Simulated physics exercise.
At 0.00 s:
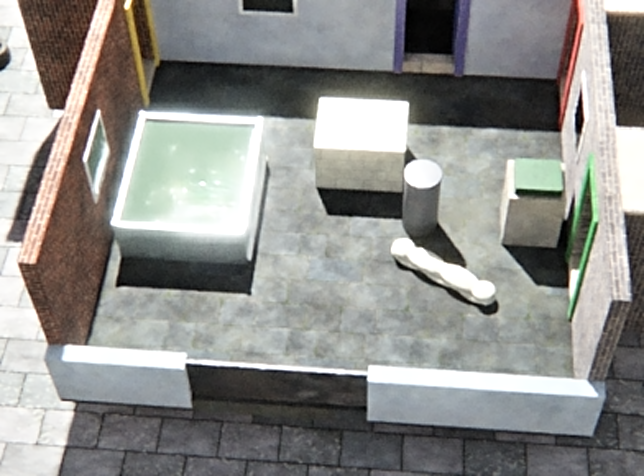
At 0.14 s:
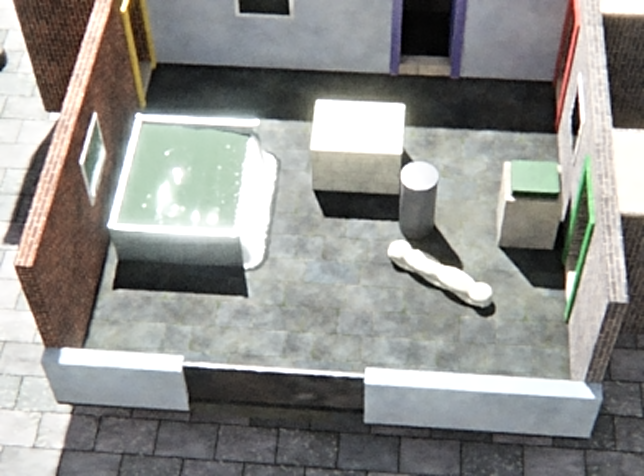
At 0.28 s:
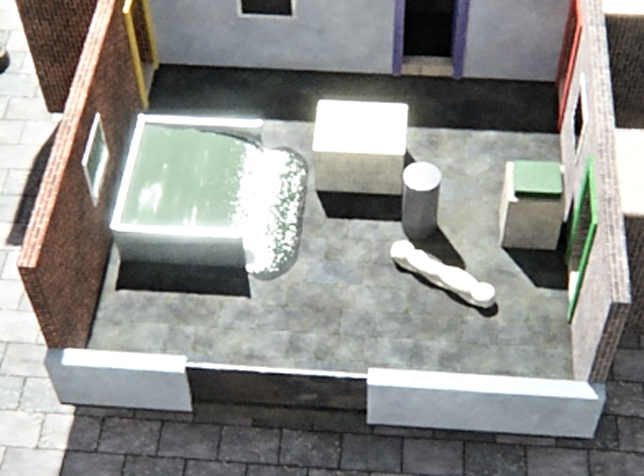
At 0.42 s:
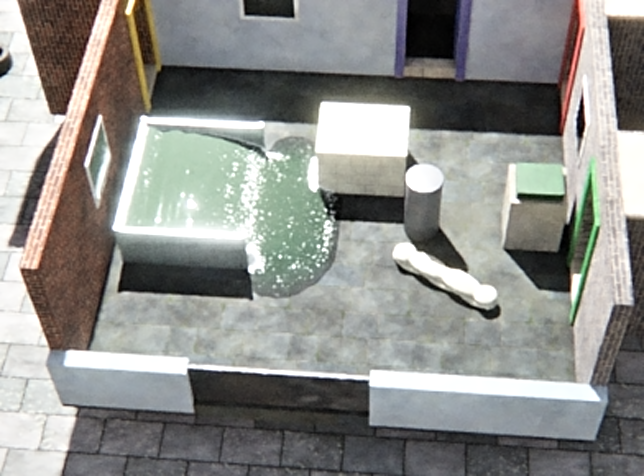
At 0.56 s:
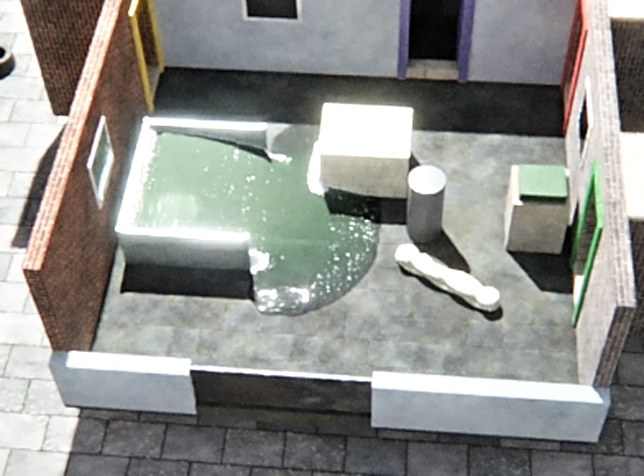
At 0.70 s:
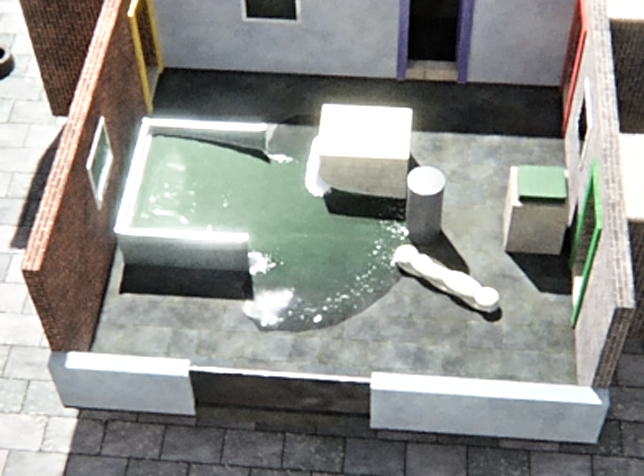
Green water pouring from the right side of a tank, spreading across a walled yard's paved floor past a pale block towards sandbags.
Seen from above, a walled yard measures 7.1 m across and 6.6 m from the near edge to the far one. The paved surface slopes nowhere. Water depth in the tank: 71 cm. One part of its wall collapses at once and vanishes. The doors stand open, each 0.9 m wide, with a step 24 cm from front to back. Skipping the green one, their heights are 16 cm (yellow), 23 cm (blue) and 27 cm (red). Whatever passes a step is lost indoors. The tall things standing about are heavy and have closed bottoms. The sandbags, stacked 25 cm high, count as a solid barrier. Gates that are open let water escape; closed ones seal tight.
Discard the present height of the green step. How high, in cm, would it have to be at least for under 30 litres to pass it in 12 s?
At least about 13 cm.
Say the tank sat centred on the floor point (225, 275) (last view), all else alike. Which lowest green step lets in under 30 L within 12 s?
At least some 18 centimetres tall.
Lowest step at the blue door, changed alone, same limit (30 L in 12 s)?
At the blue door you'd want roughly 6.0 cm.
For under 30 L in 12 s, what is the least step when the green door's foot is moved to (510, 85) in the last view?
Minimum: About 9.5 cm.
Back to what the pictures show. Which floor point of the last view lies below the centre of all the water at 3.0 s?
I'd say around (362, 228).
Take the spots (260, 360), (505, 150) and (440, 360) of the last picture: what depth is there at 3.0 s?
Roughly 0, 2 and 6 cm, in turn.
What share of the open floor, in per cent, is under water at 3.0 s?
Around 70 per cent of the floor.
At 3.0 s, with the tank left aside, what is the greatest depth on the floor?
Up to some 38 centimetres, I'd say.
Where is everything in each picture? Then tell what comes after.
Still water, 71 cm deep, in the tank at (191, 174); the green door at (580, 247) is dry, in the first frame.
The gap is at (248, 198), the front 0.3 m out at (259, 262); the back of the tank holds 71 cm, in the second frame.
The gap is at (251, 201), the front 0.8 m out at (303, 191); the back of the tank holds 71 cm, in the third frame.
The front is at (333, 244), 1.3 m from the gap at (253, 204); 3.2 m2 of floor is wet, 67 cm left at the back, in the fourth frame.
The gap is at (256, 205), the front 1.9 m out at (369, 260); the back of the tank holds 60 cm, in the fifth frame.
The gap is at (255, 206), the front 2.5 m out at (412, 245); the back of the tank holds 61 cm; 2.6 m in a straight line remain to the green door at (584, 253), in the sixth frame.
After 1.4 s water covers 40 % of the floor, deepest (44 cm) near (308, 186); it has not reached the green door.
After 3.0 s water covers 70 % of the floor, deepest (38 cm) near (575, 406); 15 cm at the green door, 0 litres in over its 24 cm step.
After 12.0 s water covers 95 % of the floor, deepest (12 cm) near (130, 193); 6 cm at the green door, 0 litres in over its 24 cm step.
At the green door as built, the water arrived by 1.8 s and peaked near 18 cm at 2.4 s.
Run again over the same 12 s with other heights there, 63 litres in over 10.5 cm, 20 litres over 14 cm. The limit of 30 litres is kept from about 13 cm up.
